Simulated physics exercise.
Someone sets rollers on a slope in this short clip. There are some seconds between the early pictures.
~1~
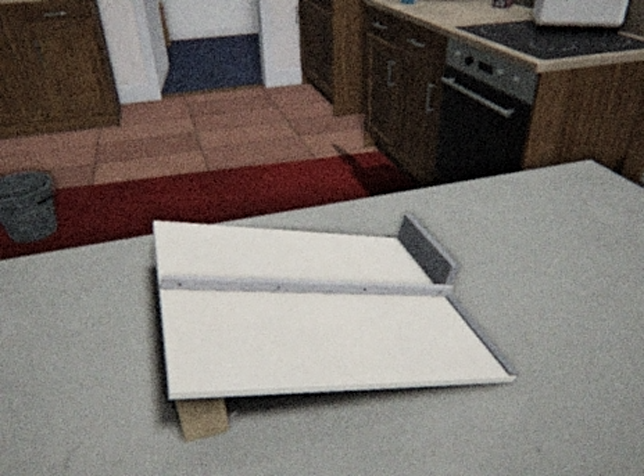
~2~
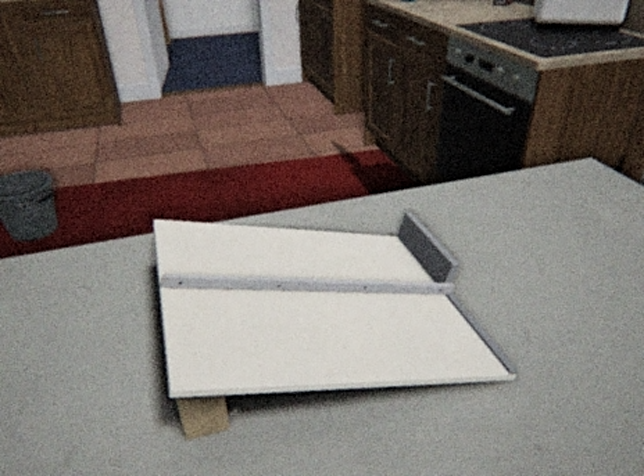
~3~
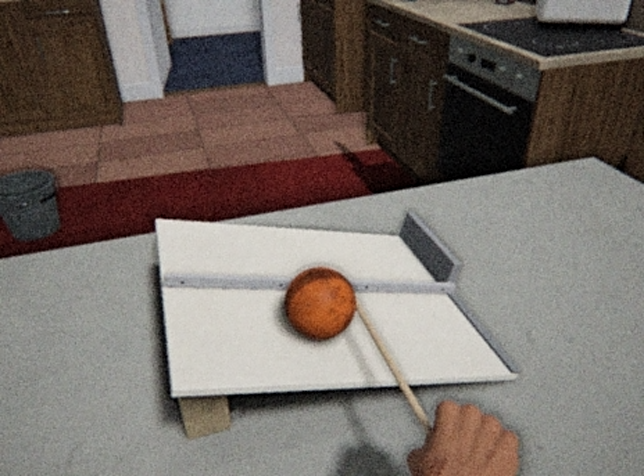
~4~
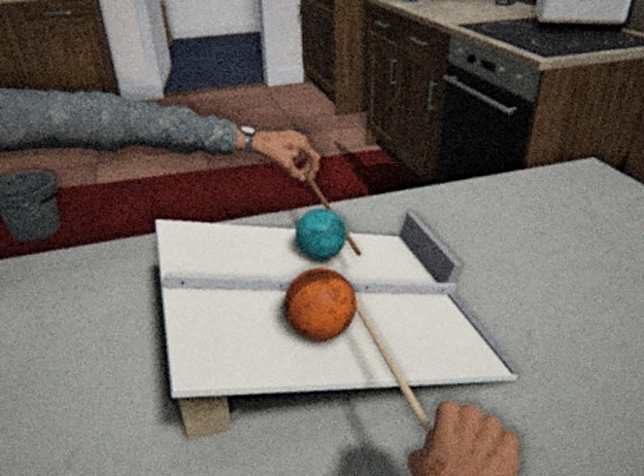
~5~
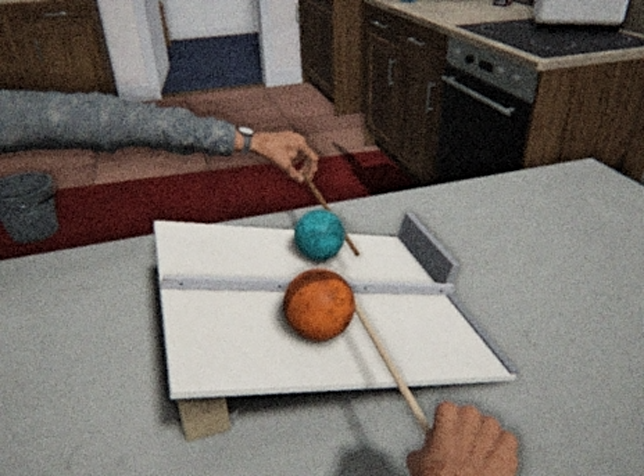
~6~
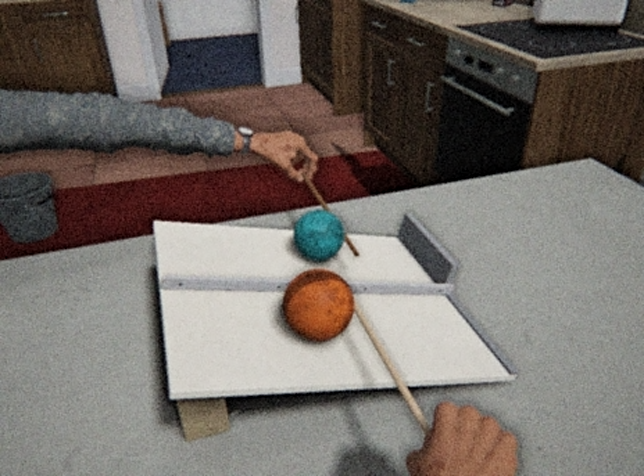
In a kitchen, a divided white board rests sloped on a grey surface; a hand with a stick holds an orange ball on it, then another arm holds a turquoise ball behind with a second stick, and both balls stay still.
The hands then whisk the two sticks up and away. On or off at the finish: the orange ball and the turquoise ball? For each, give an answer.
Orange ball falls off, turquoise ball stays put.
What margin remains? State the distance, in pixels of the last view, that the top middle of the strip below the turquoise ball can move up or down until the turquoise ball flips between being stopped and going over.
Move it down by around 16 pixels.
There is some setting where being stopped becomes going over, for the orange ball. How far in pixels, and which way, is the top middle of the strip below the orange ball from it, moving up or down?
Roughly 12 pixels, upward.
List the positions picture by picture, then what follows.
In the first frame, board (324, 281).
In the second frame, board (324, 279).
In the third frame, orange ball (320, 303); board (326, 278).
In the fourth frame, held back by the sticks; turquoise ball (321, 235); board (326, 279).
In the fifth frame, held back by the sticks; orange ball (319, 305); board (325, 280).
In the sixth frame, held back by the sticks; orange ball (318, 305); turquoise ball (319, 236); board (324, 280).
Then, 0.54 s on from there, orange ball rolling on the board near (459, 307); turquoise ball resting against the strip near (402, 242).
Then, 1.10 s on from there, orange ball off the board; turquoise ball resting against the strip near (404, 242).
In the end, the orange ball rolls off the board; the turquoise ball stops on the board, near (404, 242).
